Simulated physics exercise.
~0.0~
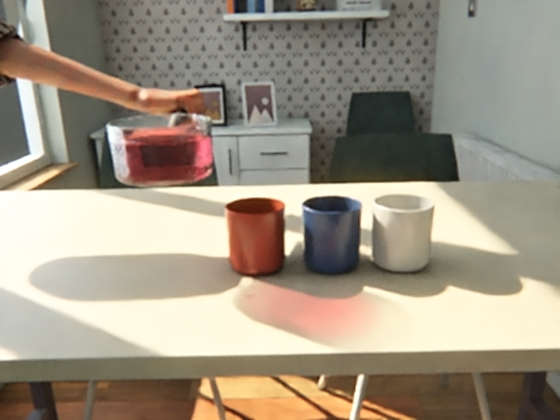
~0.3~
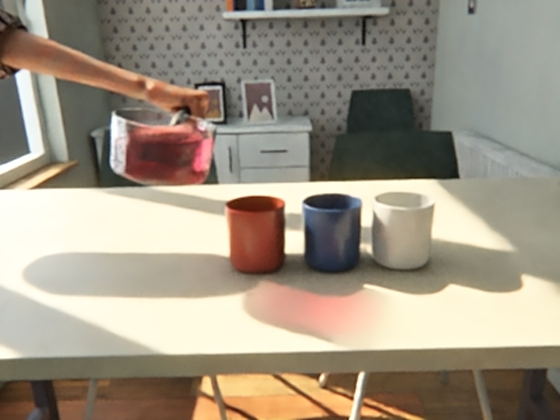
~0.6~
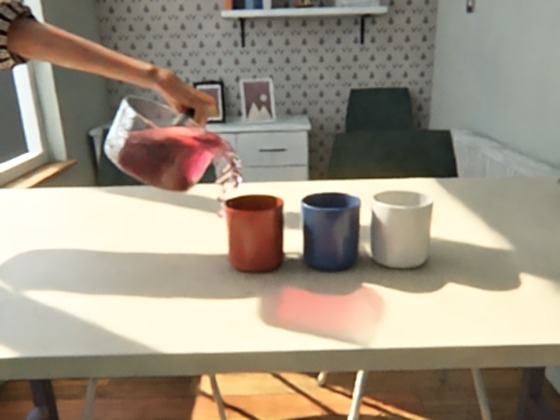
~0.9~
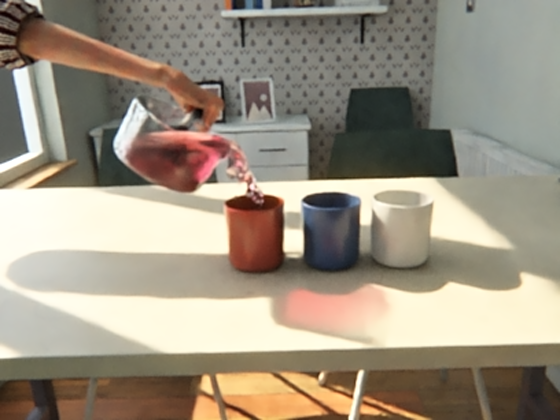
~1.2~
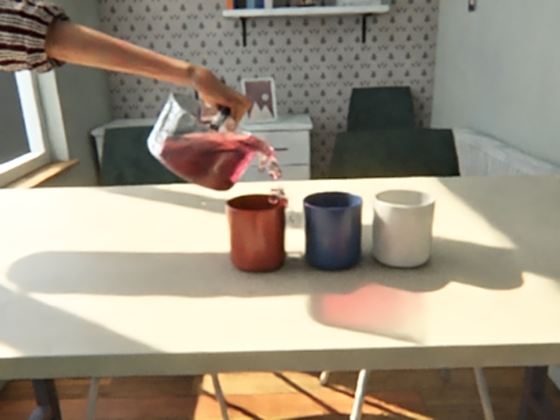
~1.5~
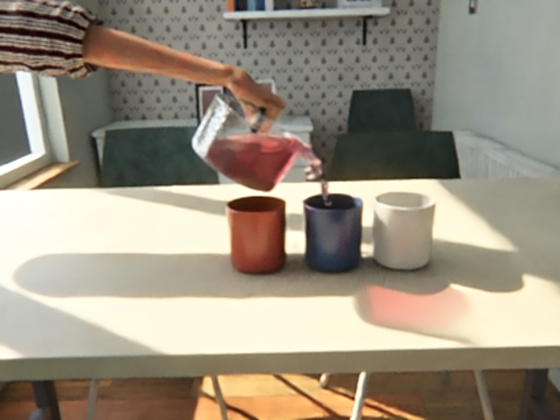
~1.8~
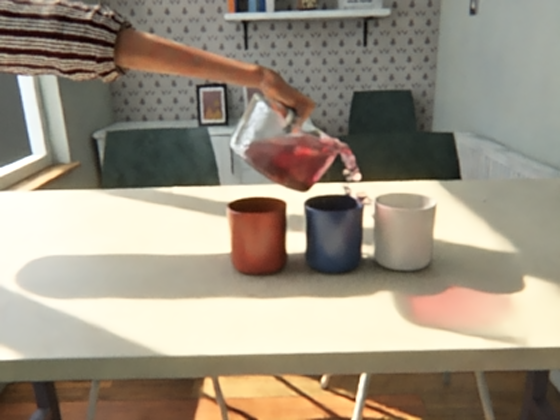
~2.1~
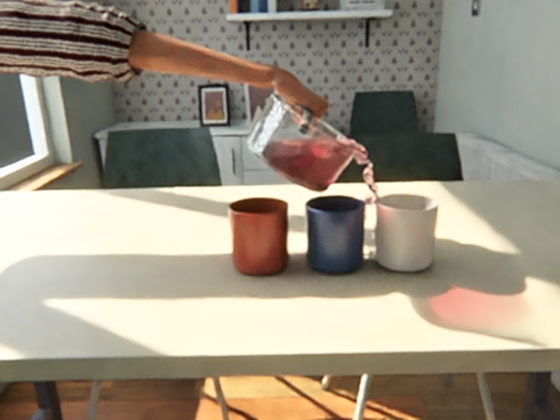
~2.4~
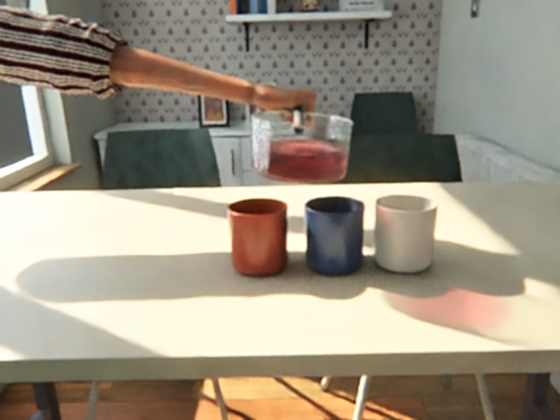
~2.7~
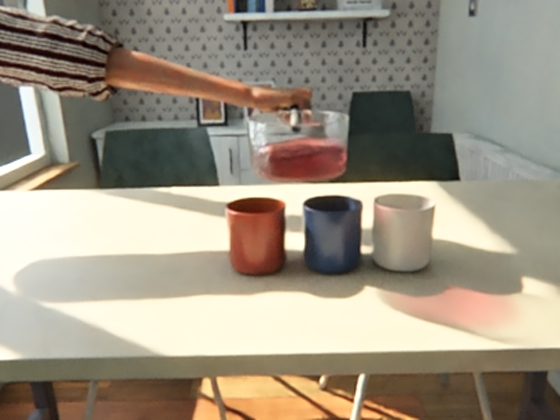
A hand tips a glass pot of pink liquid, pours rightwards over three mugs, then levels it.
